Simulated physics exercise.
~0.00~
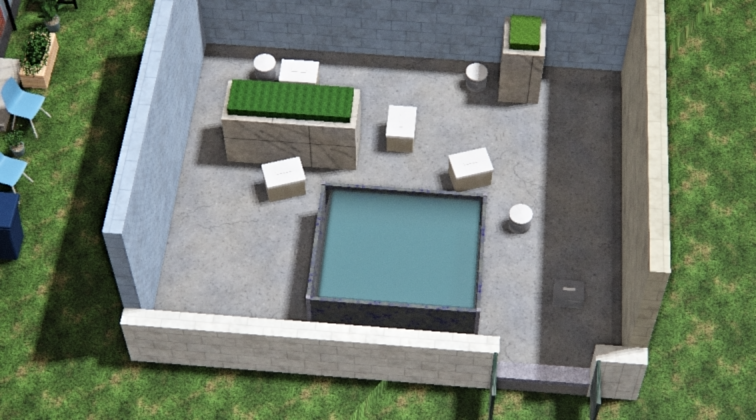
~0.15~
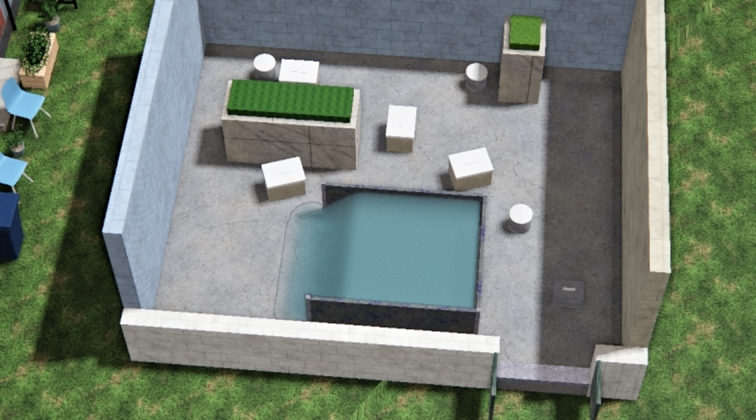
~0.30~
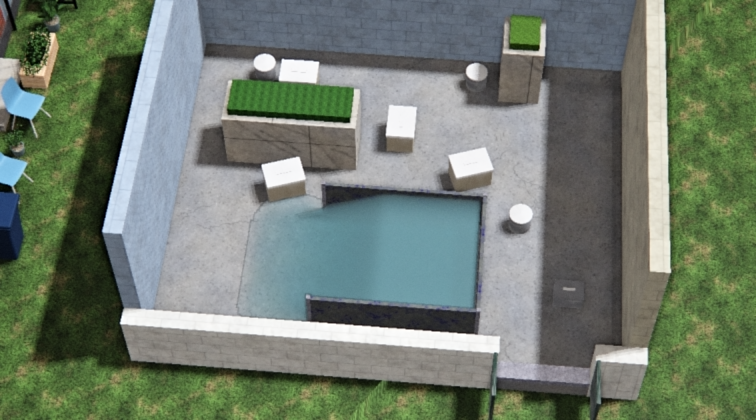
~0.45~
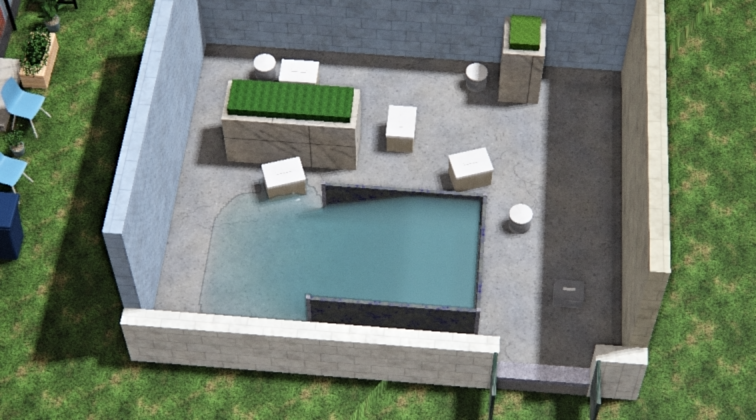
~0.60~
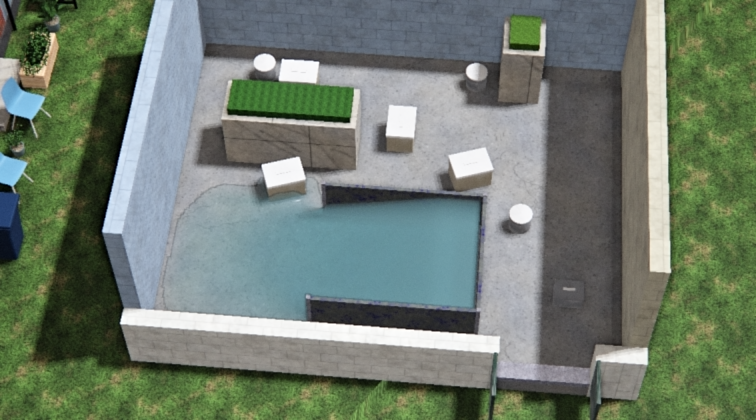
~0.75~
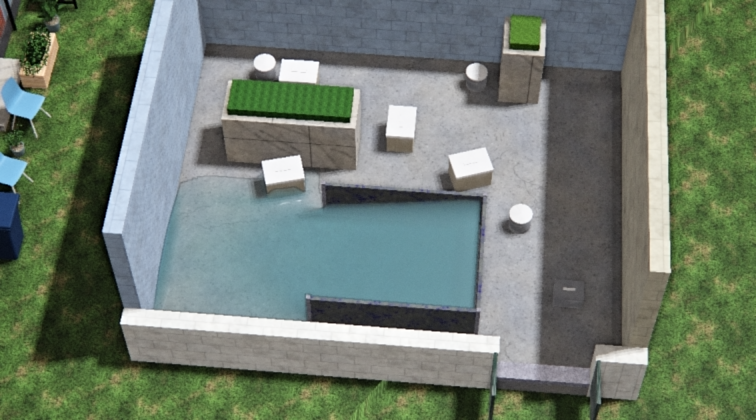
Water pouring from the open left side of a raised tank, spreading across a walled yard's floor past a pale box.
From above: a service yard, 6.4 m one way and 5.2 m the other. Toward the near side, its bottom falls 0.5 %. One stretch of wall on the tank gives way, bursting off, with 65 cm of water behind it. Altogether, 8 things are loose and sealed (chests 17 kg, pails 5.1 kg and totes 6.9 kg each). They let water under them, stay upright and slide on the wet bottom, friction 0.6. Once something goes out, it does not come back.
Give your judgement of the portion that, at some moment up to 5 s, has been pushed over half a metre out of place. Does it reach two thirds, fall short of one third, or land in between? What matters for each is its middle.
Centre band.
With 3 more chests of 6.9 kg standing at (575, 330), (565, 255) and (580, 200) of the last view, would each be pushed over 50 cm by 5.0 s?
Order as listed: Inside half a metre / inside half a metre / inside half a metre.
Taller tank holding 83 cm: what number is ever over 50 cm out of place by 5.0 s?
Count: 7.
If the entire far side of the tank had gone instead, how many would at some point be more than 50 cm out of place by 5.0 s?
Then it comes to 6 of them.
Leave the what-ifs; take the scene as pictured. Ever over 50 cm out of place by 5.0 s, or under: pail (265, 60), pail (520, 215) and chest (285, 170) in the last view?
Well, in that order it's topping it, not reaching it, topping it.
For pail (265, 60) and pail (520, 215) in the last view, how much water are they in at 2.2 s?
About 2 and 0 cm.
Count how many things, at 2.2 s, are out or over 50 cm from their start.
At that time I count 0.
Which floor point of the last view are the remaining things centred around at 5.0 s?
Mean floor pixel: About (477, 172).
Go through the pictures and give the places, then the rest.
A chest at (283, 172) rests on the ground; a chest at (401, 121), on the bottom; 3.9 m2 under water; 0 of 8 have shifted, in the first picture.
A chest at (283, 172) rests on the ground; a chest at (401, 121), on the bottom; water covers 4.9 m2; 0 of 8 have shifted, in the second picture.
A chest at (283, 172) rests on the ground; a chest at (401, 121), on the bottom; water covers 6.2 m2; 0 of 8 have shifted, in the third picture.
A chest at (283, 172), on the bottom; a chest at (401, 121) rests on the ground; water covers 7.5 m2; 0 of 8 have shifted, in the fourth picture.
A chest at (283, 172) rests on the ground; a chest at (401, 121), on the bottom; water covers 8.8 m2; 0 of 8 have shifted, in the fifth picture.
A chest at (283, 169) rests on the ground, 4 cm from its start; a chest at (401, 121), on the bottom; 9.6 m2 under water; 0 of 8 have shifted, in the sixth picture.
After 1.1 s 0 of 8 are over 50 cm from their spots; 0 afloat.
After 2.2 s 0 of 8 are over 50 cm from their spots; 0 afloat.
After 3.5 s 2 of 8 are over 50 cm from their spots; 0 afloat.
After 5.0 s 4 of 8 are over 50 cm from their spots, and 4 have been at some point; 2 afloat.
